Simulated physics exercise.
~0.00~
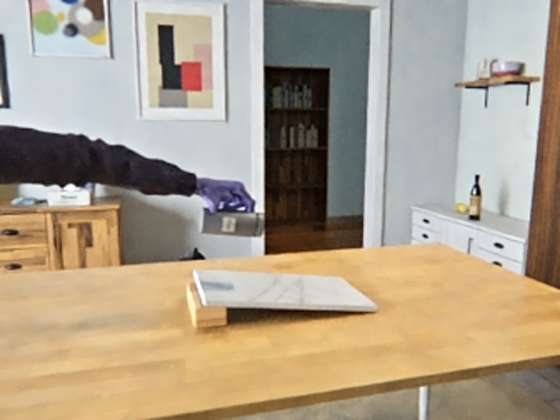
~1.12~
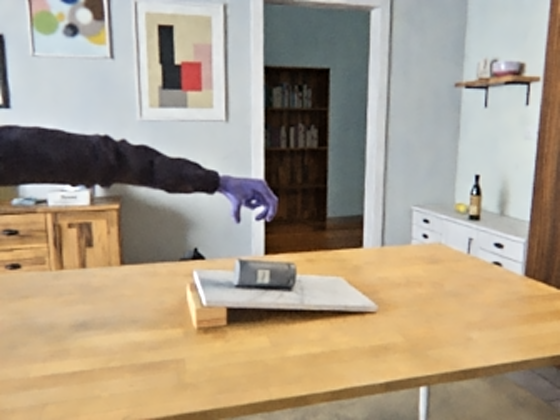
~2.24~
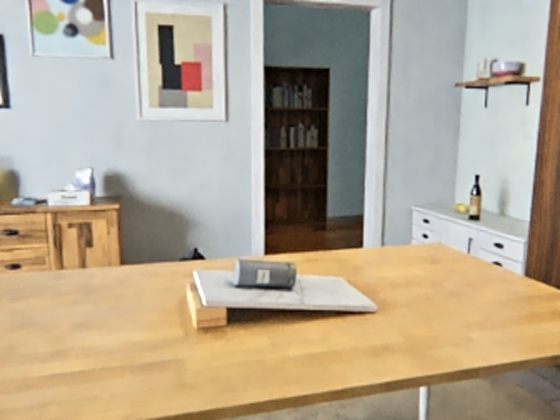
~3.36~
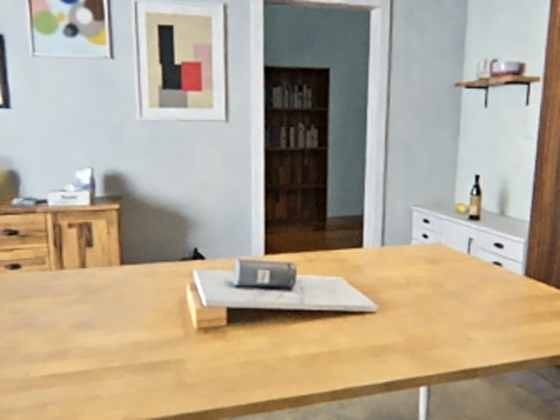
Gloved hand placing a grey jar on its side on a propped-up board, letting go and withdrawing as the jar stays still.
